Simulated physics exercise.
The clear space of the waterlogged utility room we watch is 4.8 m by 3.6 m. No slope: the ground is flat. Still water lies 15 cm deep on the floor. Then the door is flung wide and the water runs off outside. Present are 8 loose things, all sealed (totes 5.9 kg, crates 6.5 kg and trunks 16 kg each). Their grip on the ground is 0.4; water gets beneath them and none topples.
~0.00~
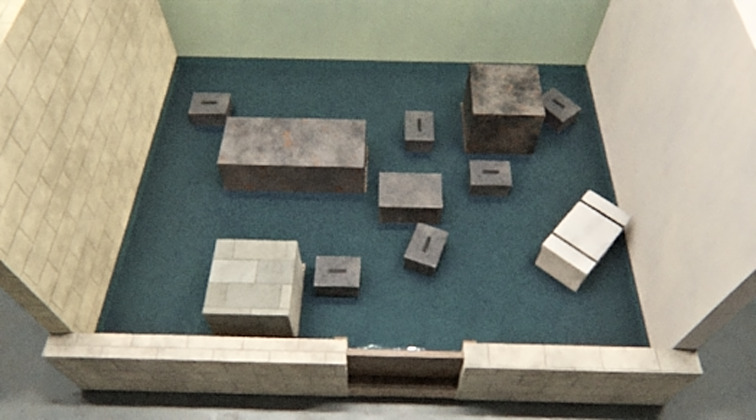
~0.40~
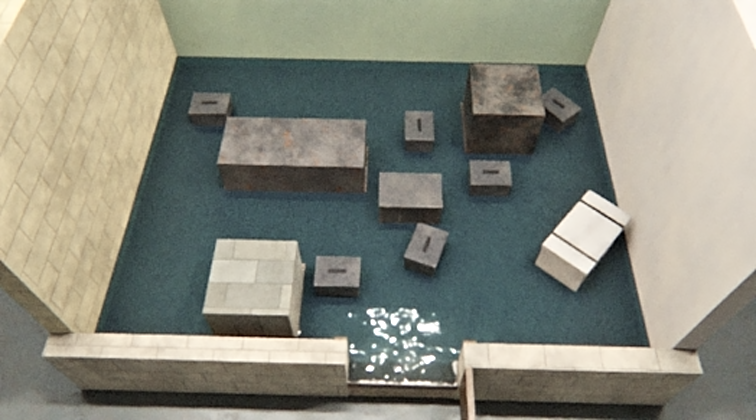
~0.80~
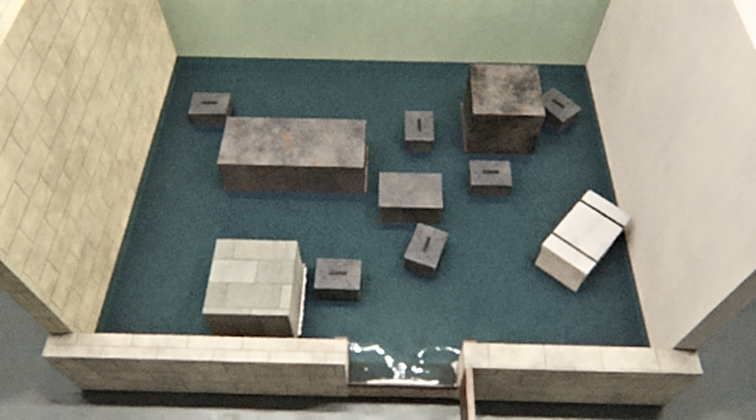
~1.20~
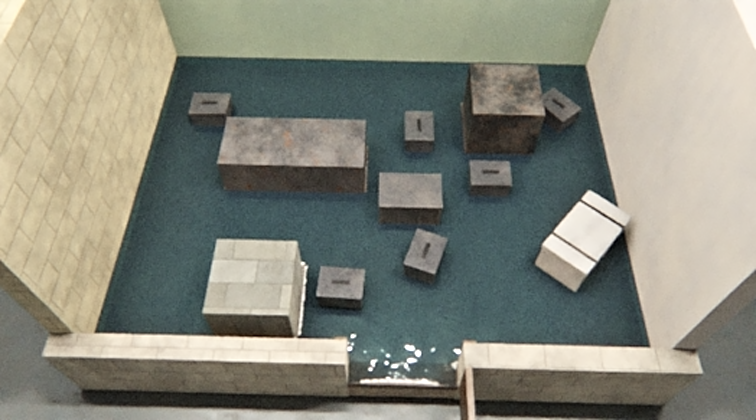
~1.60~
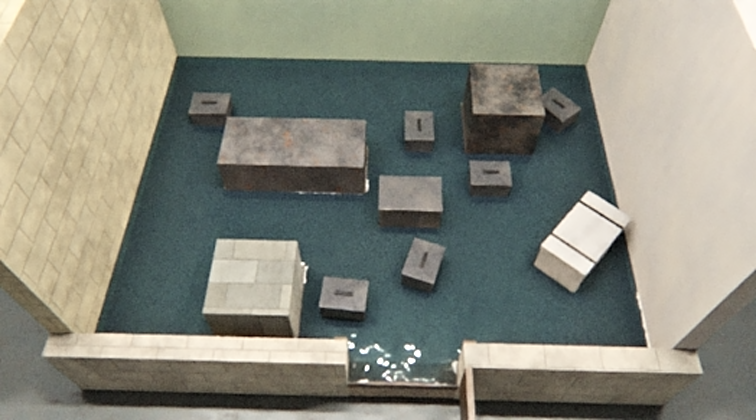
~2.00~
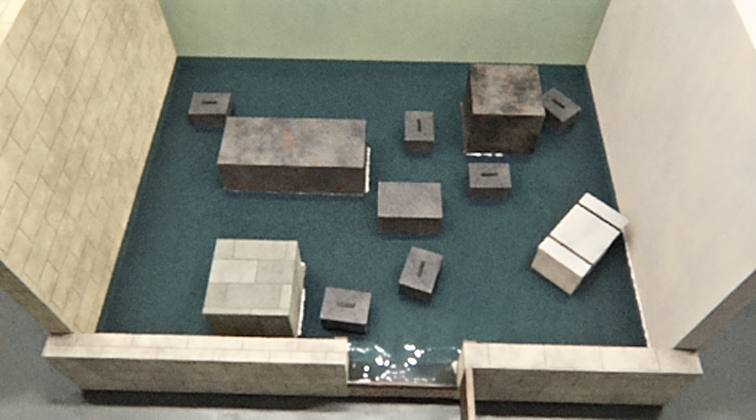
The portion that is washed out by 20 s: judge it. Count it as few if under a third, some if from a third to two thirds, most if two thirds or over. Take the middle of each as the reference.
Most.
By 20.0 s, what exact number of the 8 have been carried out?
I count 6.
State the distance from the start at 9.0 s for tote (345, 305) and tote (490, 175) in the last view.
Respectively: Washed out and 80 cm.
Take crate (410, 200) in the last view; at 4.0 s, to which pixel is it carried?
It ends up close to (402, 230).
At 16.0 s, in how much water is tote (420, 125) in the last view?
I'd say some 9 cm.
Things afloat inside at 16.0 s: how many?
Tally: 3 of them.
After 4.0 s 1 of 8 are out; 7 afloat.
After 9.0 s 3 of 8 are out; 5 afloat.
After 16.0 s 5 of 8 are out; 3 afloat.
After 20.0 s 6 of 8 are out; 2 afloat.
